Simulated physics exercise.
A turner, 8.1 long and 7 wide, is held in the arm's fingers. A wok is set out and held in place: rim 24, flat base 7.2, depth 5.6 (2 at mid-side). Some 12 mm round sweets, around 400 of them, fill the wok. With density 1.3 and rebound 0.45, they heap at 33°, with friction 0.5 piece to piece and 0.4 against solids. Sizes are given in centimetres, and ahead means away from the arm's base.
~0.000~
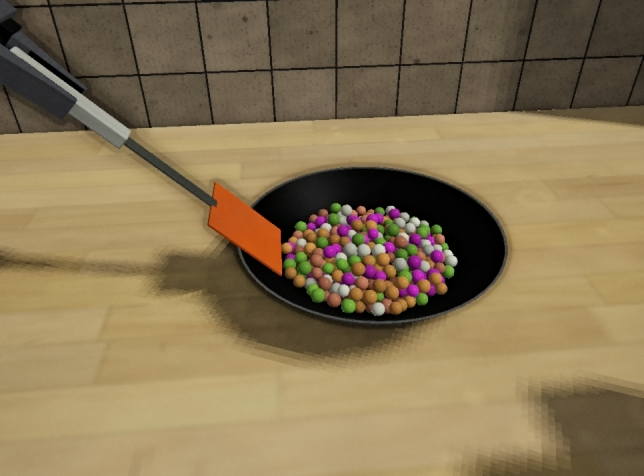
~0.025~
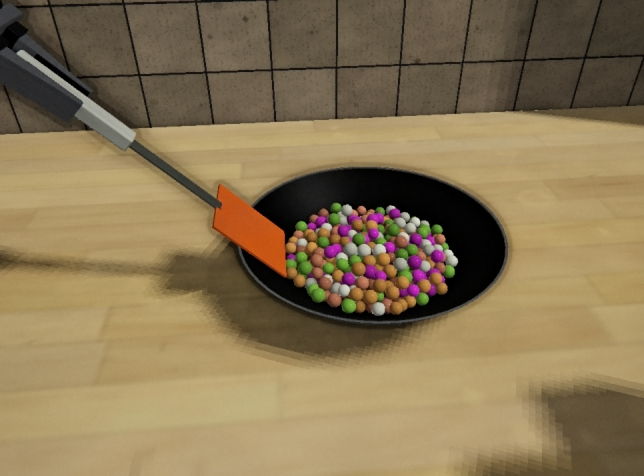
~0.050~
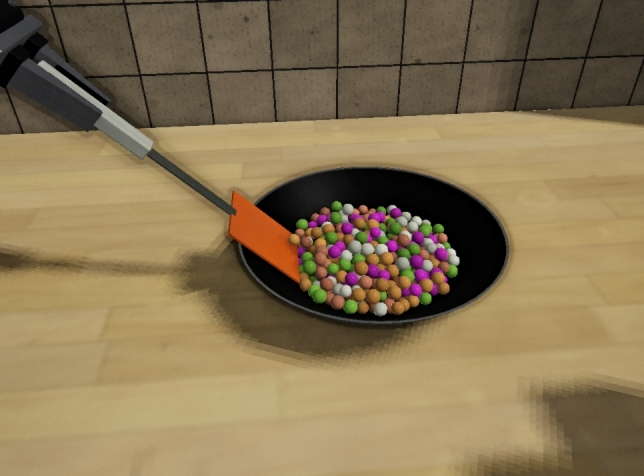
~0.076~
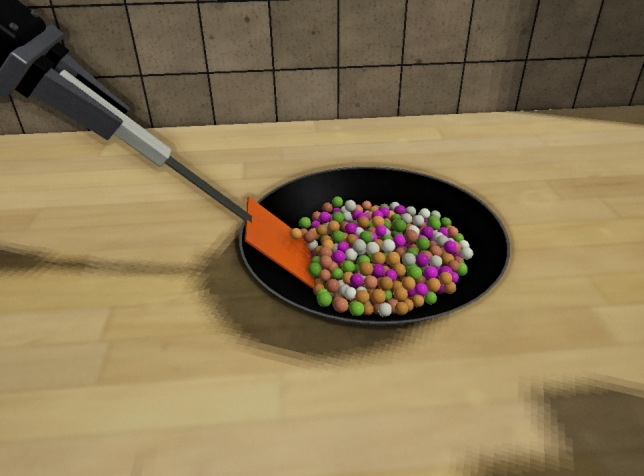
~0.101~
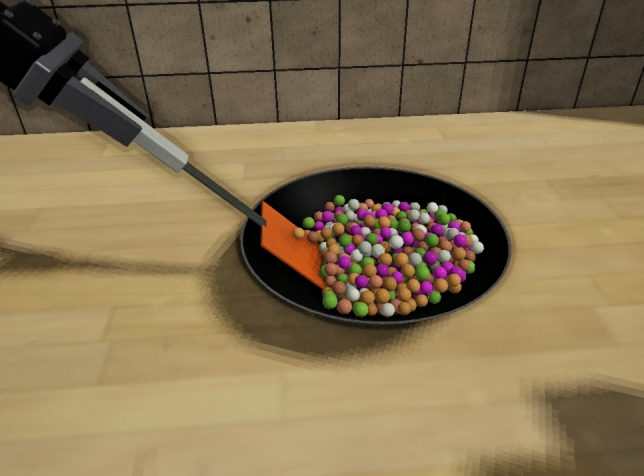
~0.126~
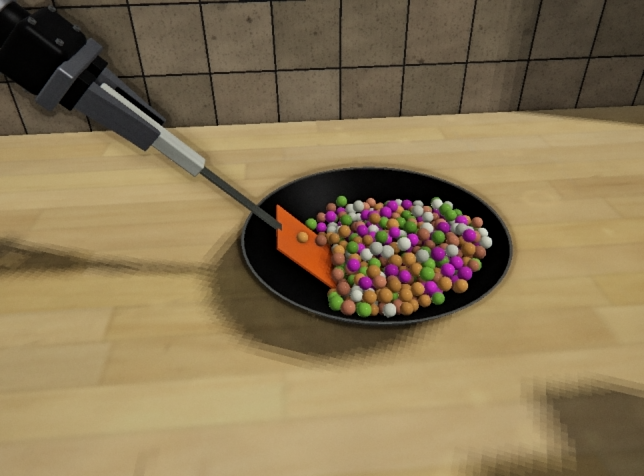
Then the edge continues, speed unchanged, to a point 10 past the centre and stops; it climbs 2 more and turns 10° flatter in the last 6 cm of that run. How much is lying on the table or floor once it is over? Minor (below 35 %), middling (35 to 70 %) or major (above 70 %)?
Middling.
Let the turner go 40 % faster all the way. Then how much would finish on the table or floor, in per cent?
Roughly 50 per cent, I'd say.
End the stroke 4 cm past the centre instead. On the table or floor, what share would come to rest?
Then around 5 per cent.
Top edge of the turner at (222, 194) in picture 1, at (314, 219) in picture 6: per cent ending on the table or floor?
55 %.
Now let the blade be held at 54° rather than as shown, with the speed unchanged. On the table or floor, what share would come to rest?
In that case some 45 per cent.
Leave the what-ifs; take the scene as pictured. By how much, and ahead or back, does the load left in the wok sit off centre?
Roughly 2.5 centimetres ahead.
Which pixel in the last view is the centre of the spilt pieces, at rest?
In the last view, it's around (578, 262).
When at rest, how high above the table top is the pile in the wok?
5.0 cm.
After 0.23 s, sloping 46°, highest piece 7 above the table; 396 in the wok.
After 0.33 s, sloping 42°, highest piece 9 above the table; 362 in the wok, 3 on the table or floor, 31 on the blade or in flight.
After 0.58 s, sloping 36°, highest piece 6 above the table; 225 in the wok, 167 on the table or floor, 4 on the blade or in flight.
After 1.63 s, sloping 36°, highest piece 5 above the table; 224 in the wok, 172 on the table or floor.
At rest, 224 in the wok, 172 on the table or floor. That is 43 % on the table or floor.
